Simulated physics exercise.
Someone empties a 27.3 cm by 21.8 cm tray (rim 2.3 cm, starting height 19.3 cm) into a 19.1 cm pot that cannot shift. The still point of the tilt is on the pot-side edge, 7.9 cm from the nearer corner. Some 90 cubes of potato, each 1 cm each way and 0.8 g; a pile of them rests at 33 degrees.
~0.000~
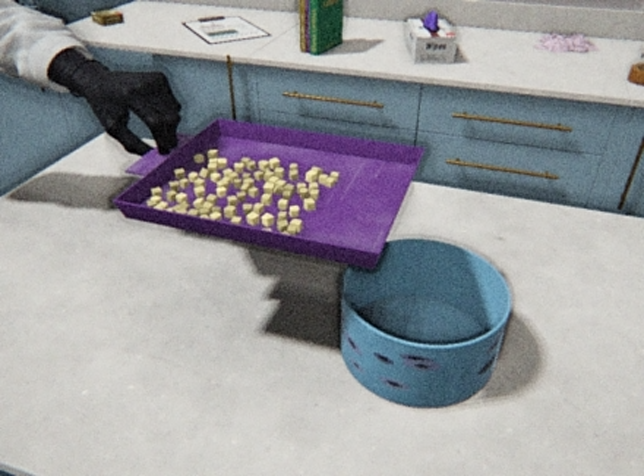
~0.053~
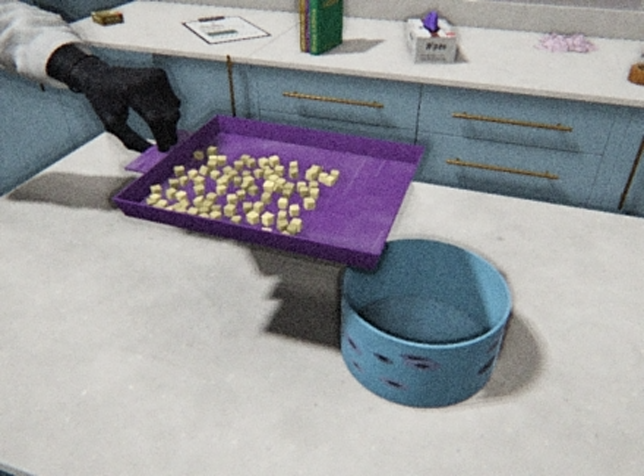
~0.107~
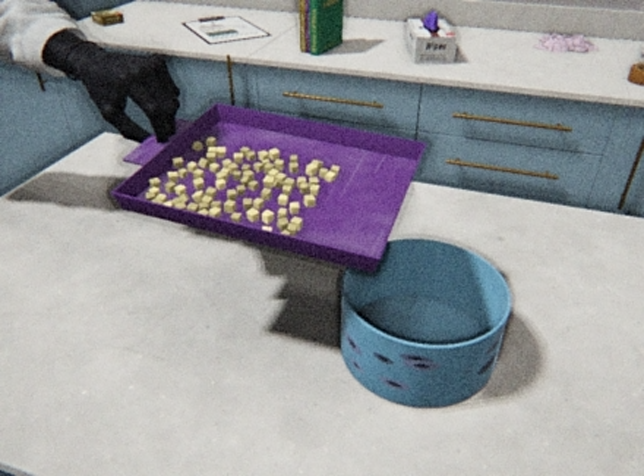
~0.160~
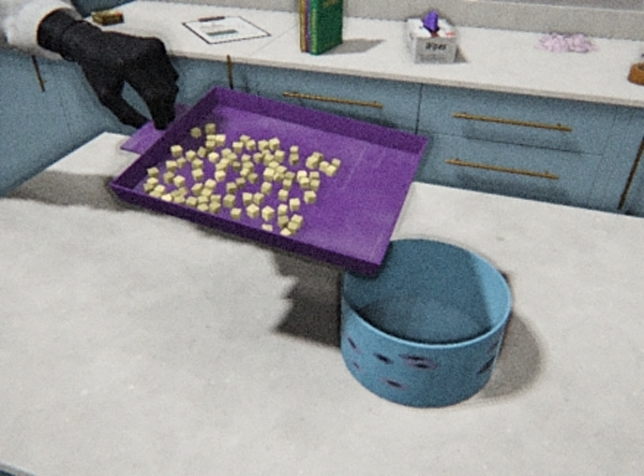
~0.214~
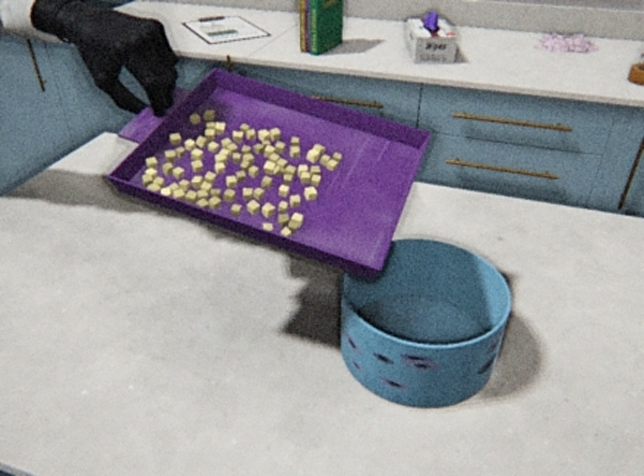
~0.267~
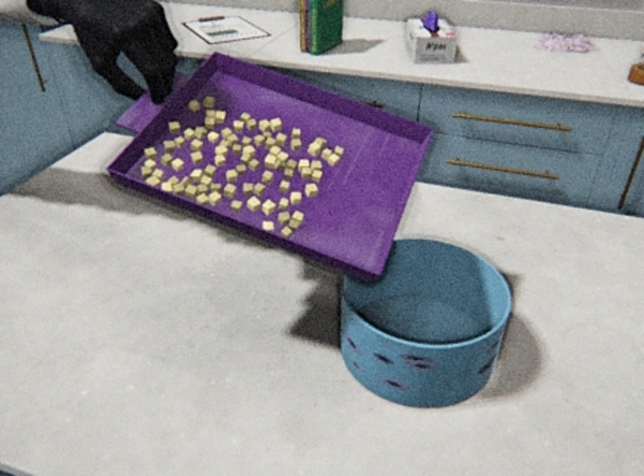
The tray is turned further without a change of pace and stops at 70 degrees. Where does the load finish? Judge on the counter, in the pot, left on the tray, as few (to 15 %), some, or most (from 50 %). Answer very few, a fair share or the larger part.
Counter the larger part, pot very few, tray a fair share.
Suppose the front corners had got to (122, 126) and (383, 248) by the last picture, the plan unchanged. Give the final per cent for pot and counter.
Pot 45, counter 20.
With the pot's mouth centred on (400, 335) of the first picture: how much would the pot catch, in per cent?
About 70 per cent.
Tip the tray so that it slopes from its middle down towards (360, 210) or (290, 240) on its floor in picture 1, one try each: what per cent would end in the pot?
About 35 and 0 per cent.
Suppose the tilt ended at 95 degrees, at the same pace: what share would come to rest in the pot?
In that case some 5 per cent.
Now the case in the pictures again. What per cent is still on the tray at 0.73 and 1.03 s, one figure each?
About 100, 40.
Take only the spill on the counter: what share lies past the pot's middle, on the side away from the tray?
Some 70 per cent.
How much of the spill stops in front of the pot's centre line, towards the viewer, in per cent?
About 100 per cent.
After 0.54 s, tilt 44 degrees; the tray holds 100 %, the pot 0 %.
After 0.73 s, tilt 62 degrees; the tray holds 100 %, the pot 0 %.
After 1.03 s, tilt 70 degrees; the tray holds 40 %, the pot 5 %.
By 2.4 s all is still; counter 65 %, pot 5 %, tray 30 %.
